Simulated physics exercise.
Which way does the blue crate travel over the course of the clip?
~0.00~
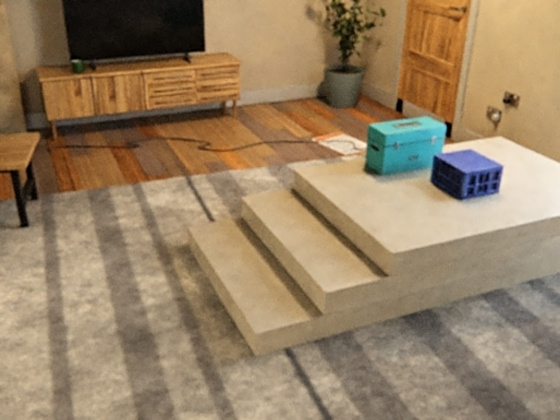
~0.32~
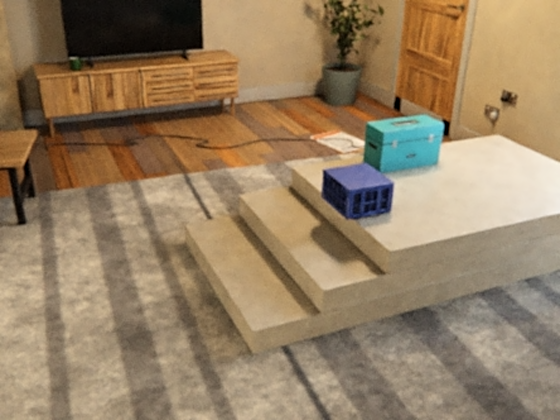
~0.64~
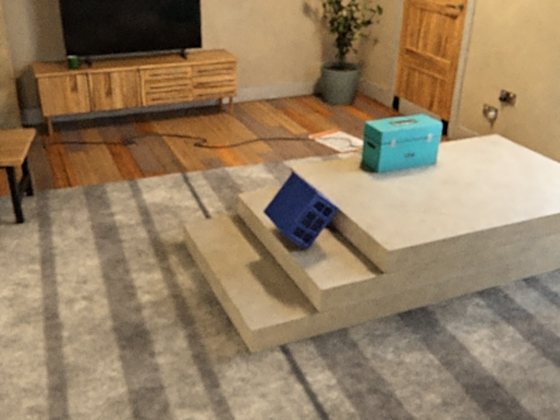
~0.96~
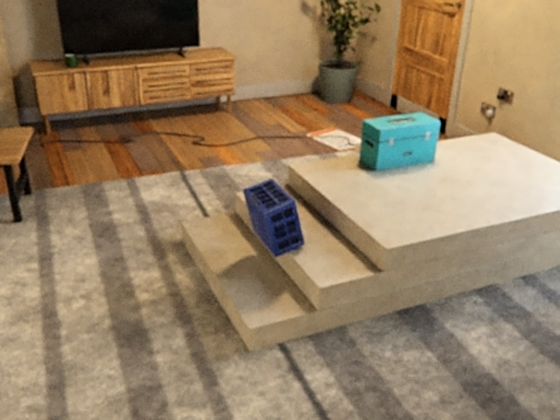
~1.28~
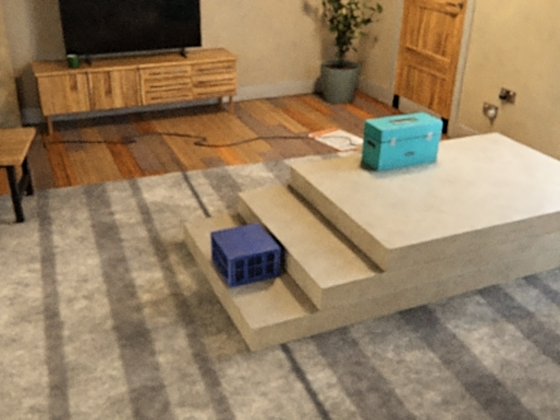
The blue crate travels to the left, crossing the platform top and then going down the steps.
